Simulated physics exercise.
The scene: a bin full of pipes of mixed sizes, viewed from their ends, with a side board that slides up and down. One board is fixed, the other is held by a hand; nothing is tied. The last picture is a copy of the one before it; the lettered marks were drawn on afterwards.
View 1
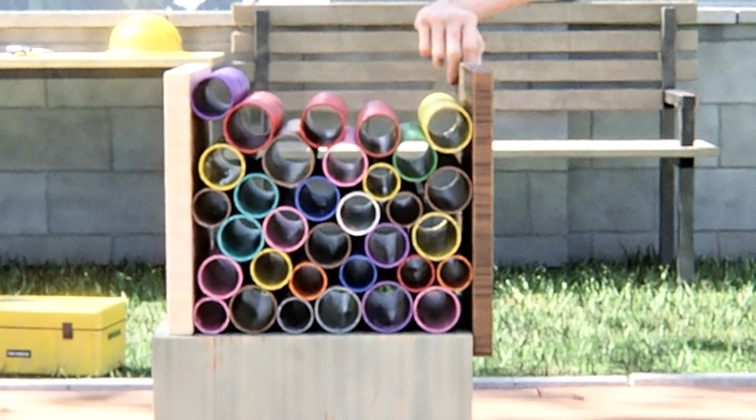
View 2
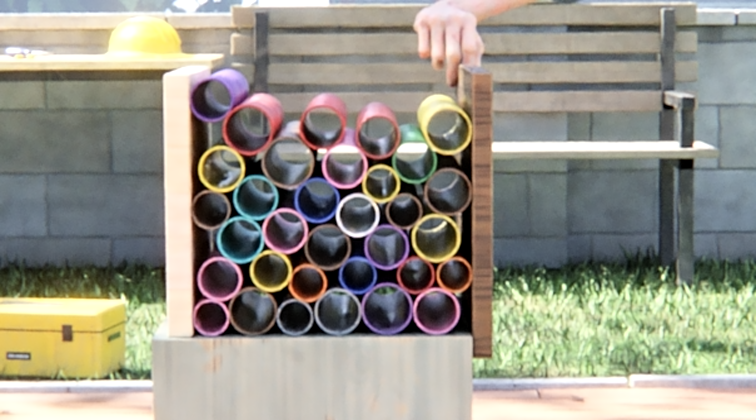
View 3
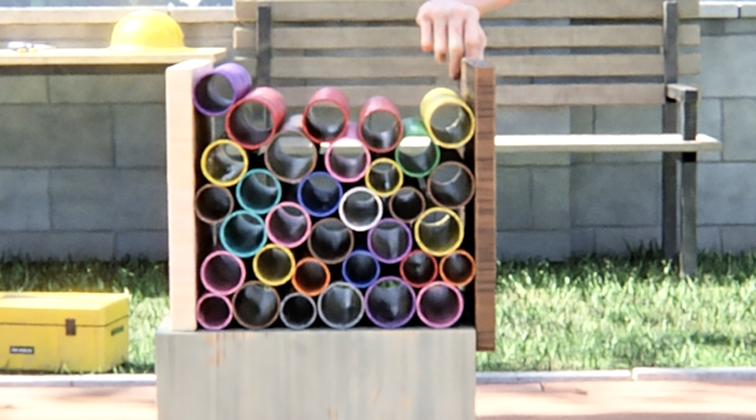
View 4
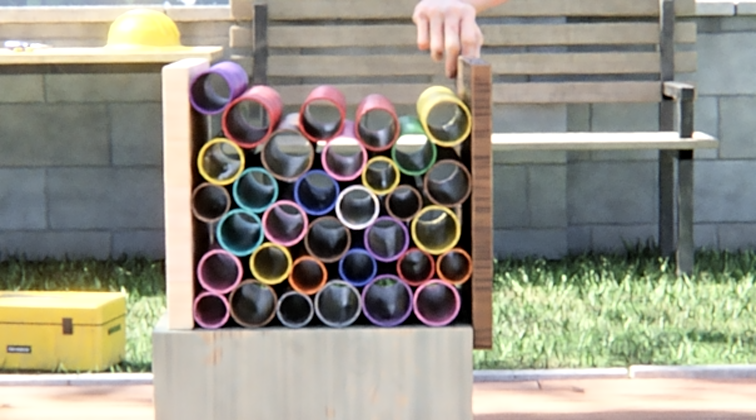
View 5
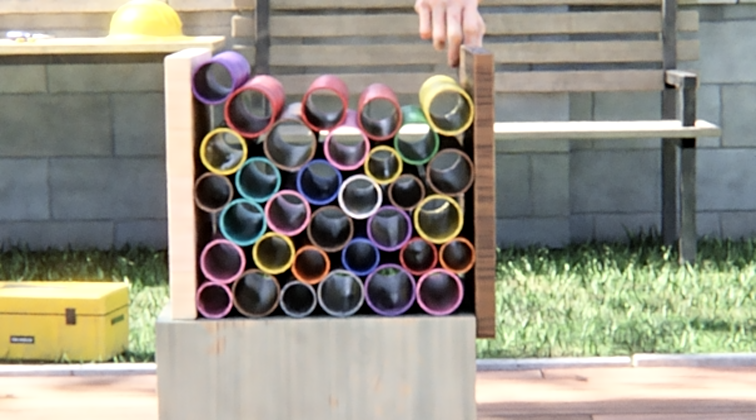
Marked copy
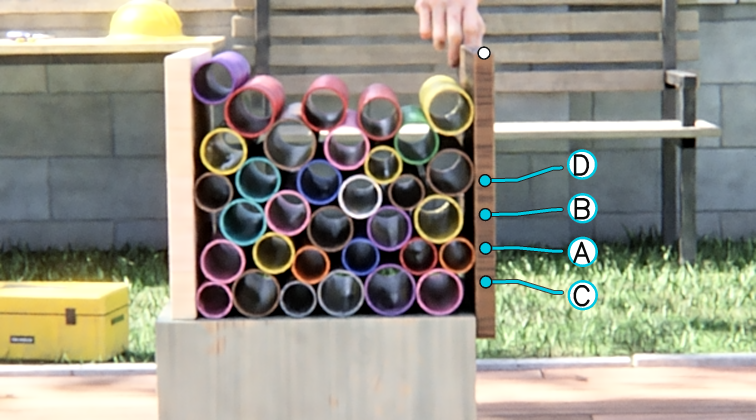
In a sunny yard by a bench, a hand holding the right side board of a bin of colourful pipes, all staying still.
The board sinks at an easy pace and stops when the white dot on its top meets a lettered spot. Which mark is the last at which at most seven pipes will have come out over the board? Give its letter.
At most to A.
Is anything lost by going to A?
Yes.
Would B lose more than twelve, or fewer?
Fewer than twelve.
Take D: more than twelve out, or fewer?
Fewer than twelve.
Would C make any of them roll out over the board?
At C: Yes.
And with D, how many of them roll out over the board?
At D the number is one.
On the marked copy, A at (486, 248); B at (485, 214); C at (486, 282); D at (485, 181); the white dot at (484, 53).
Following A. Soon after the start, top of the board (475, 138).
Later, top of the board (475, 231).
In the end, top of the board (476, 248), about four out over the board.
As for the rest, B about four out over the board; C more than seven out over the board; D one out over the board.
